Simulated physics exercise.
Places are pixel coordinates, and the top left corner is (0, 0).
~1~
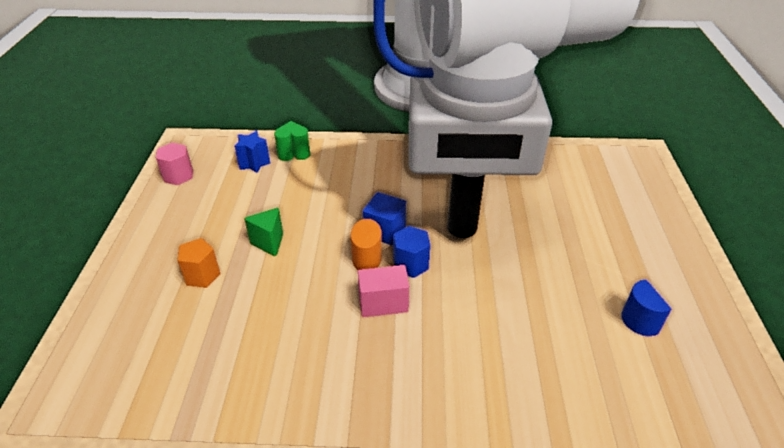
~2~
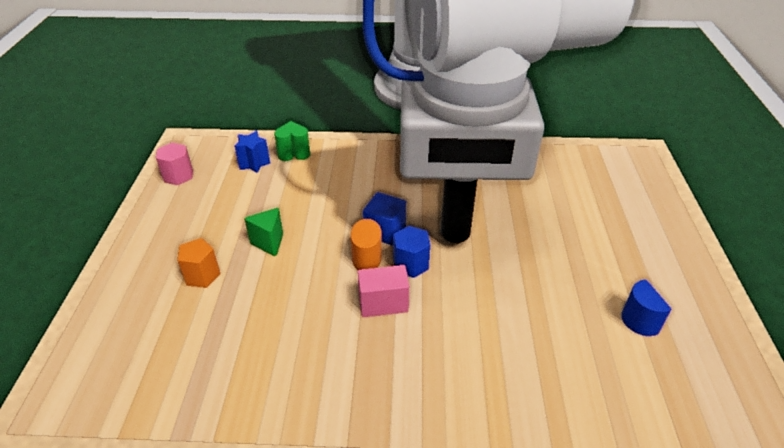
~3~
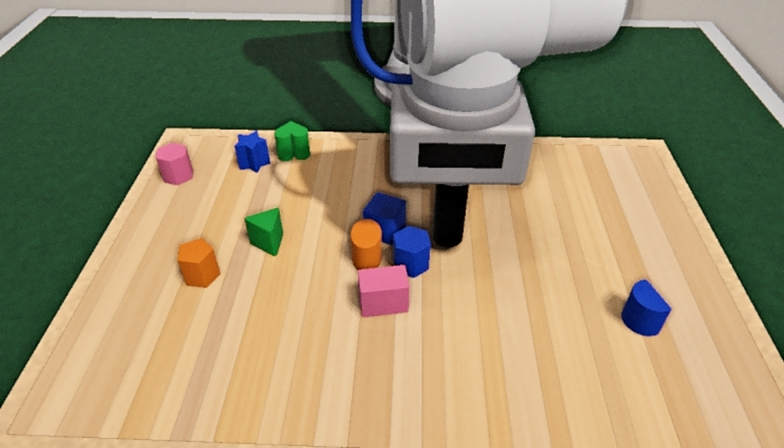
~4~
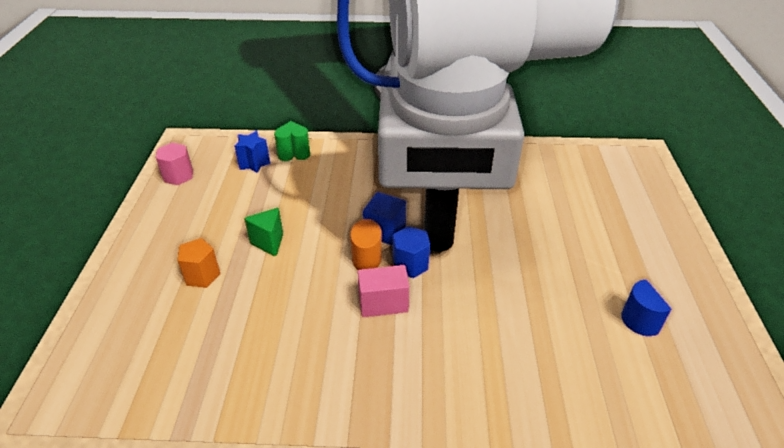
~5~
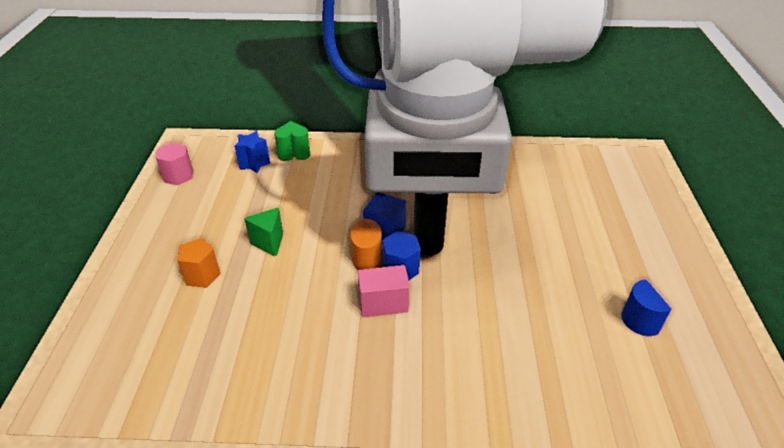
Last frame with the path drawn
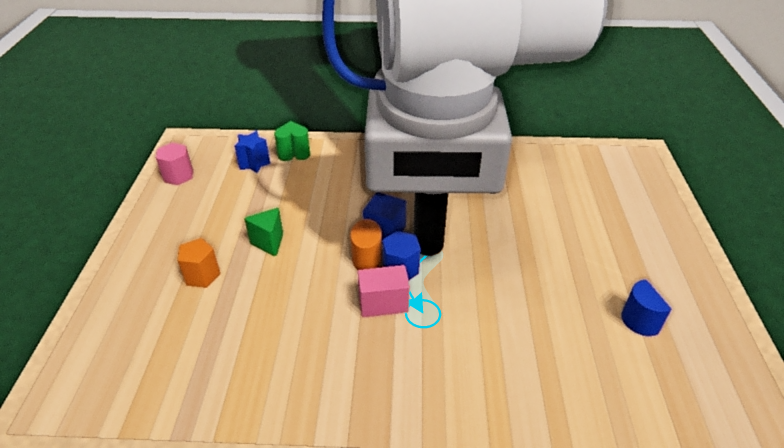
A grey robot arm with a black rod slides a short way left and slightly nearer over a striped wooden board on a green surface, seen from above the near edge by a still camera. Blue, orange and pink blocks cluster near the middle, with pink, blue, green and orange pieces leftward and one blue piece rightward. The rod reaches the cluster's blue hexagonal block and nudges it slightly left.
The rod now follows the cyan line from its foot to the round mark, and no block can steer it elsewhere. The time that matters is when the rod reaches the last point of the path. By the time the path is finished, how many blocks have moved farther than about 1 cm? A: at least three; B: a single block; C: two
I'll go with C - two.
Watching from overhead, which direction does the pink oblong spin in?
Looking down: Clockwise.
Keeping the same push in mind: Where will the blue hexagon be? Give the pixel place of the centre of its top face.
The answer is (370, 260).
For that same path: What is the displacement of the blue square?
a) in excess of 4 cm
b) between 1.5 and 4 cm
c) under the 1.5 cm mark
Answer: C.
The drawn path runs from (428, 254) via (411, 271) and (409, 292), ending at (423, 313).
Halfway along, rod (407, 273); pink oblong (380, 285); blue hexagon (371, 260), turned 30° clockwise.
At the end, rod (424, 305); orange oval block not moved; pink oblong (378, 294), turned 35° clockwise; blue square not moved; blue hexagon (370, 260), turned 30° clockwise.
